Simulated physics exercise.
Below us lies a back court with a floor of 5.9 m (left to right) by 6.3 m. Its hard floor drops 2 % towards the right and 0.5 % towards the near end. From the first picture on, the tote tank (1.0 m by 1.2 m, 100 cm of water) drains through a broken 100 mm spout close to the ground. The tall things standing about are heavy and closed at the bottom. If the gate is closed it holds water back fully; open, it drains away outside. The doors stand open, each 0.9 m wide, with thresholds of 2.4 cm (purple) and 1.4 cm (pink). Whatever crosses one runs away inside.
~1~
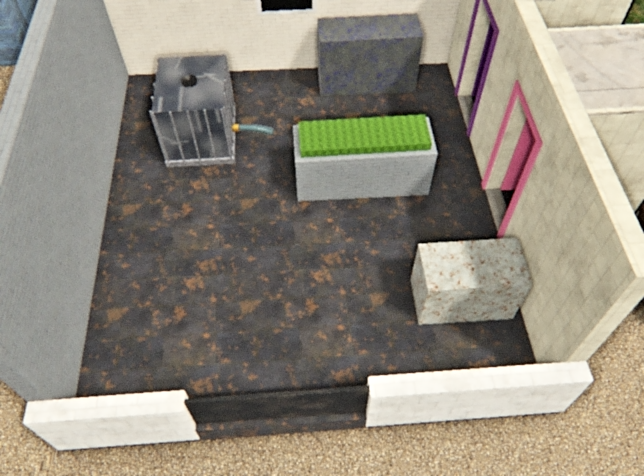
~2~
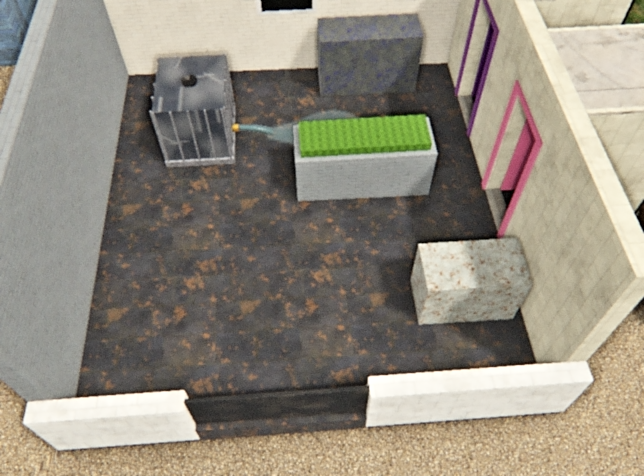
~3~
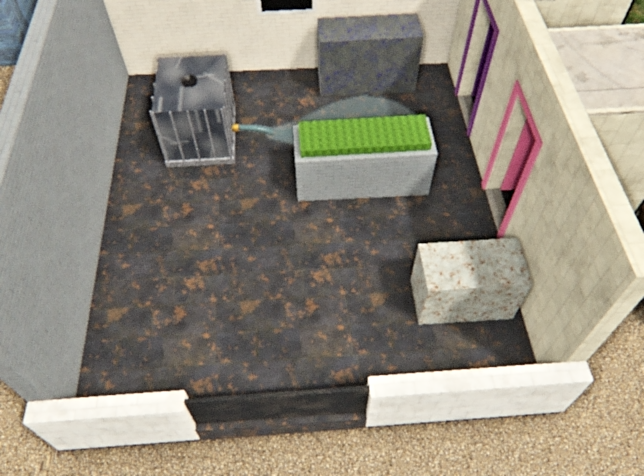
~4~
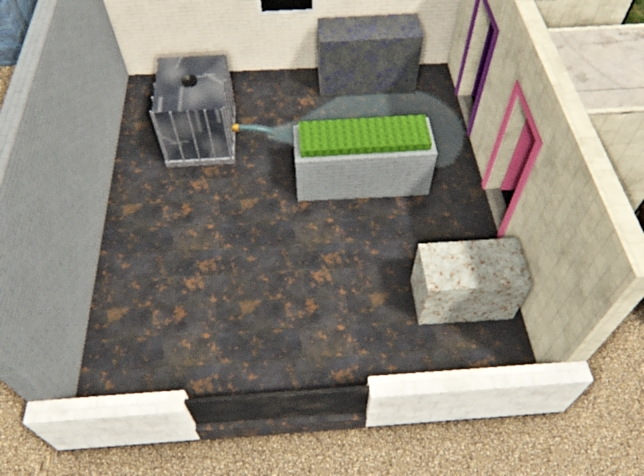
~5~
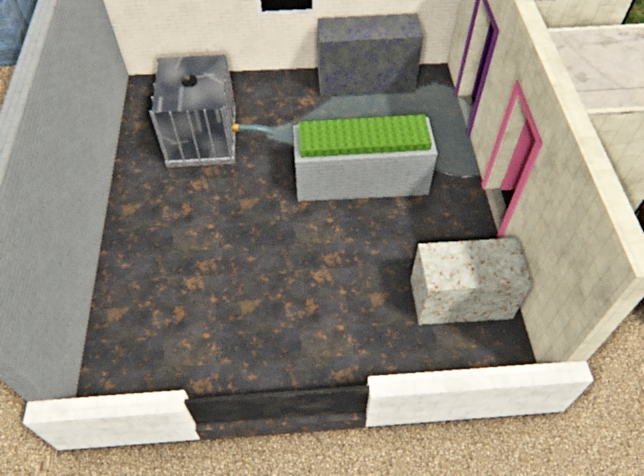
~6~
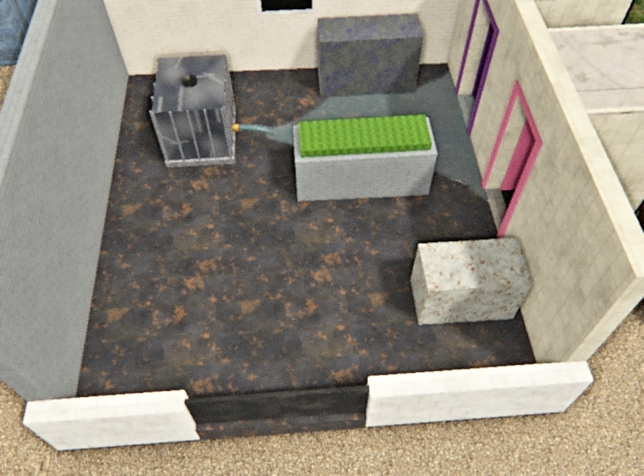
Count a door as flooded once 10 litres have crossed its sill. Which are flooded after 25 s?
One by one: At the purple door it goes over the limit; at the pink door it passes the limit.
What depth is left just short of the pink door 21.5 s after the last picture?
About 3.5 cm.
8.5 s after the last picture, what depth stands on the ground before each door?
Depths in cm: Purple 5.5, pink 2.0.
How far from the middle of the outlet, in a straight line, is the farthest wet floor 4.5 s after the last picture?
Roughly 5.8 m.
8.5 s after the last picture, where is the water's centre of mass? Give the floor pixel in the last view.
Near (425, 159).
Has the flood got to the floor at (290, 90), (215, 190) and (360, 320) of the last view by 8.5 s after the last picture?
In that order: Dry, not reached, still dry.
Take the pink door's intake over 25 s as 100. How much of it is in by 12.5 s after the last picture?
Some 20 per cent by then.
Then, 1.5 s after the last picture water covers 20 % of the floor and is deepest (6 cm) near (464, 141); purple door 5 cm at the sill, 9 L in, pink door 1.5 cm at the sill, 0 L in.
Then, 4.5 s after the last picture water covers 25 % of the floor and is deepest (6 cm) near (466, 149); purple door 5.3 cm at the sill, 27 L in, pink door 1.9 cm at the sill, 1 L in.
Then, 8.5 s after the last picture water covers 30 % of the floor and is deepest (6 cm) near (466, 149); purple door 5.4 cm at the sill, 59 L in, pink door 2 cm at the sill, 2 L in.
Then, 12.5 s after the last picture water covers 35 % of the floor and is deepest (6 cm) near (270, 134); purple door 5.4 cm at the sill, 93 L in, pink door 2.9 cm at the sill, 7 L in.
Then, 21.5 s after the last picture water covers 40 % of the floor and is deepest (6 cm) near (535, 388); purple door 5.2 cm at the sill, 163 L in, pink door 3.6 cm at the sill, 35 L in.
